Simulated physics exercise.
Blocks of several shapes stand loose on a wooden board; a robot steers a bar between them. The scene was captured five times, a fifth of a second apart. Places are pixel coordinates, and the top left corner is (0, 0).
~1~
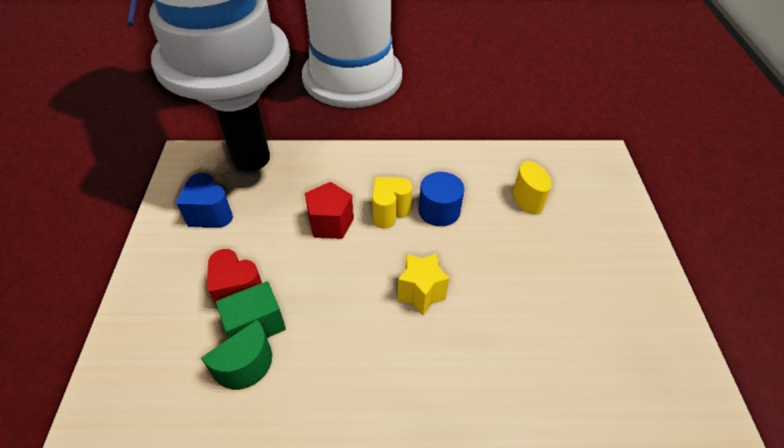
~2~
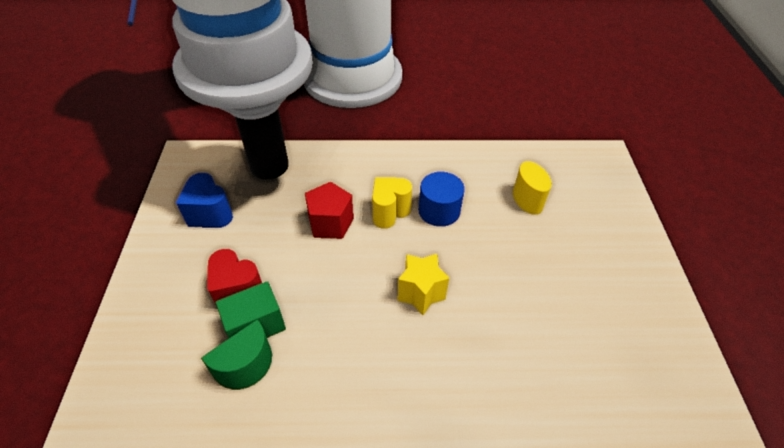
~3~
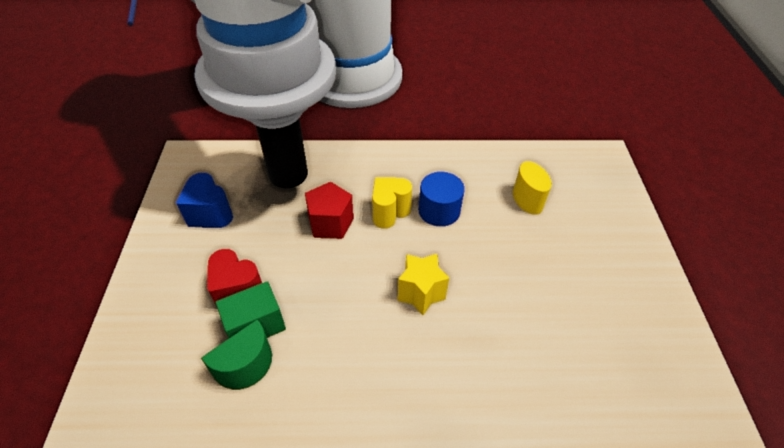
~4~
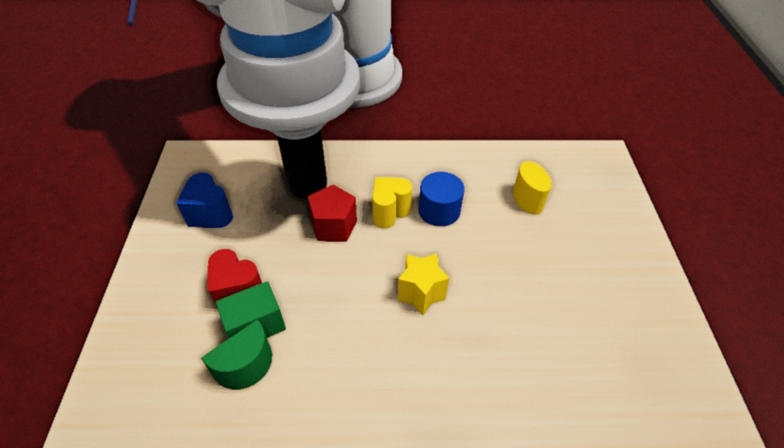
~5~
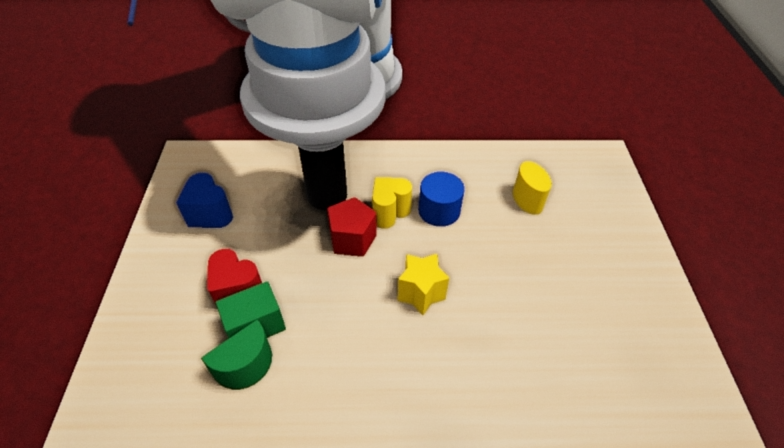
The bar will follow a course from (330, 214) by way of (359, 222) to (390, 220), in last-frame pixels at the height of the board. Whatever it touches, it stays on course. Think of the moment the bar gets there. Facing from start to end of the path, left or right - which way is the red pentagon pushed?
The answer is right.
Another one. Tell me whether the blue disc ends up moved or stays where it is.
It is moved off its spot.
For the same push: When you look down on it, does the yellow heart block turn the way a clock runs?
No, it doesn't check out.
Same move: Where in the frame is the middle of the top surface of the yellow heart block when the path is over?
Most likely (419, 180).
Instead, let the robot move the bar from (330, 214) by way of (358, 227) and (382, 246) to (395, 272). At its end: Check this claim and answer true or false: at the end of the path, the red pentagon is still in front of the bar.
Answer: True.
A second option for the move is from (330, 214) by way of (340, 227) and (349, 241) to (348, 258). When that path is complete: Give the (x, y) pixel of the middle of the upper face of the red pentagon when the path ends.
Put as a pixel place, it's (383, 255).
The first path, step by step. Halfway along, bar at (359, 205); red pentagon at (372, 229), turned 20° clockwise; yellow heart block at (395, 189), turned 10° anticlockwise.
At the end, bar at (391, 203); red pentagon at (374, 231), turned 25° clockwise; yellow heart block at (419, 180), turned 45° anticlockwise; yellow star-shaped block in place; blue disc at (455, 182).
